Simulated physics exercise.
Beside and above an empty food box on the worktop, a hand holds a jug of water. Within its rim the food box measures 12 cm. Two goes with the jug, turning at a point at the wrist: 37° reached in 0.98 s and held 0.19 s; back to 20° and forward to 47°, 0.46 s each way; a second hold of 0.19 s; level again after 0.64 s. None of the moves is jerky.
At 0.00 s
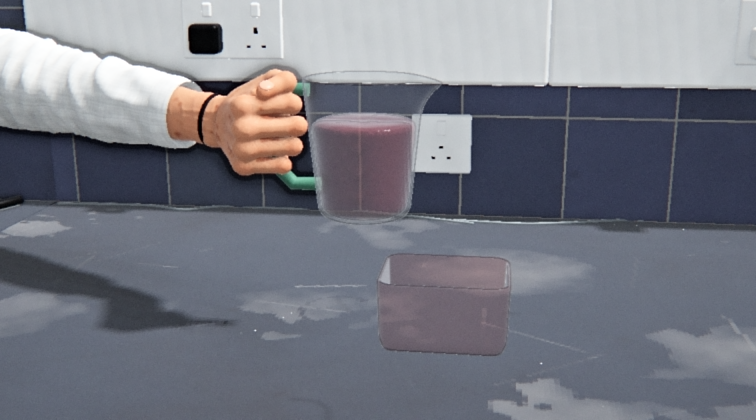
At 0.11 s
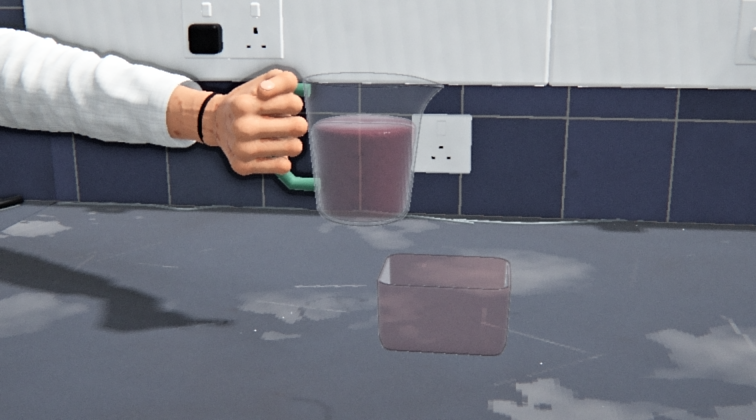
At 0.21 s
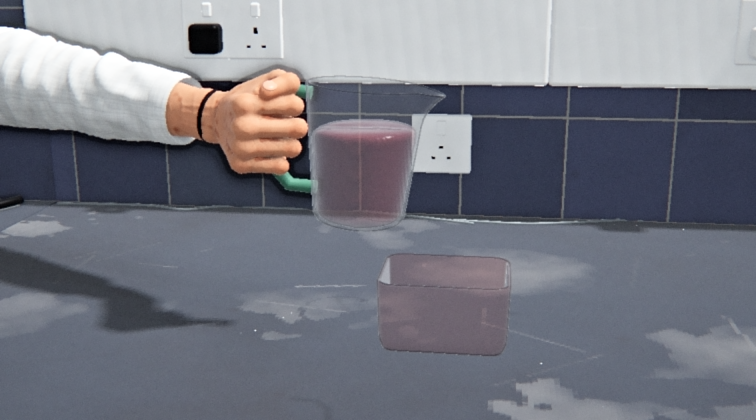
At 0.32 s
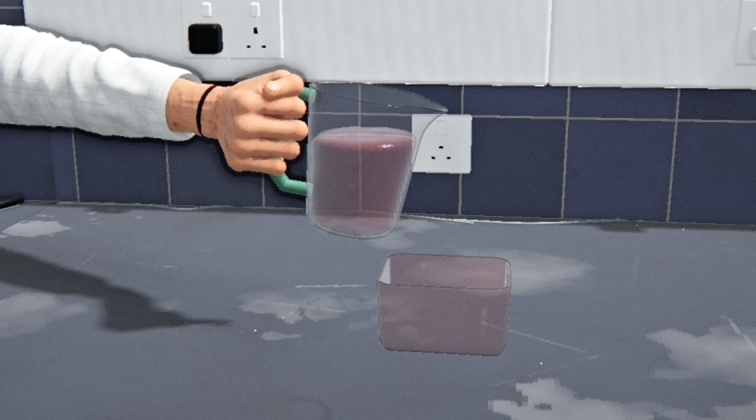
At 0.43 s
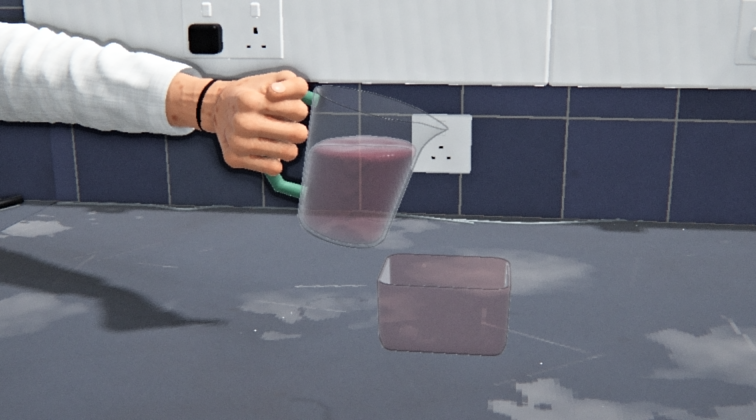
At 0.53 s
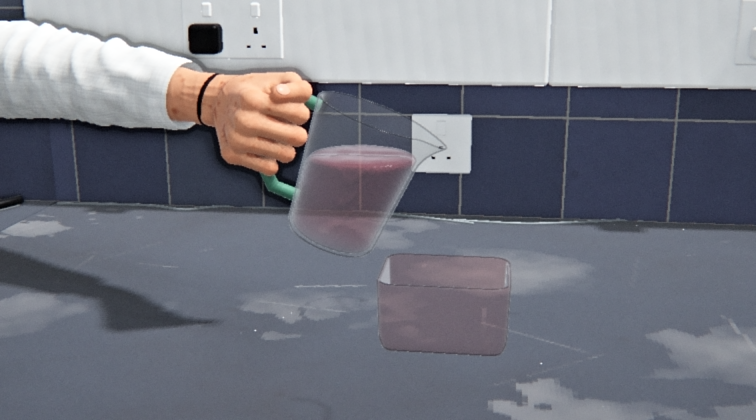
In the video, a hand holds a clear jug of pinkish liquid by its green handle, above and beside a small box on a worktop, and steadily tilts the jug to the right while the liquid's surface stays level.
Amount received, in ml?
Close to 75 millilitres.
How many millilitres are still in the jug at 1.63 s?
Around 550 ml.
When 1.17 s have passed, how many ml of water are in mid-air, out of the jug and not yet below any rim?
Around 5 ml at that moment.
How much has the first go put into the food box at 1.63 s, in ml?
Roughly 20 ml.
By 1.17 s the tilt is 37° and the food box has 5 ml, the jug 555 ml, and 0 ml is on the worktop.
By 1.63 s the tilt is 20° and the food box has 15 ml, the jug 550 ml, and 0 ml is on the worktop.
By 2.28 s the tilt is 47° and the food box has 40 ml, the jug 510 ml, and 0 ml is on the worktop.
By 2.74 s the tilt is 9° and the food box has 75 ml, the jug 490 ml, and 0 ml is on the worktop.
At rest the food box has 75 ml, the jug 490 ml, and 0 ml is on the worktop.
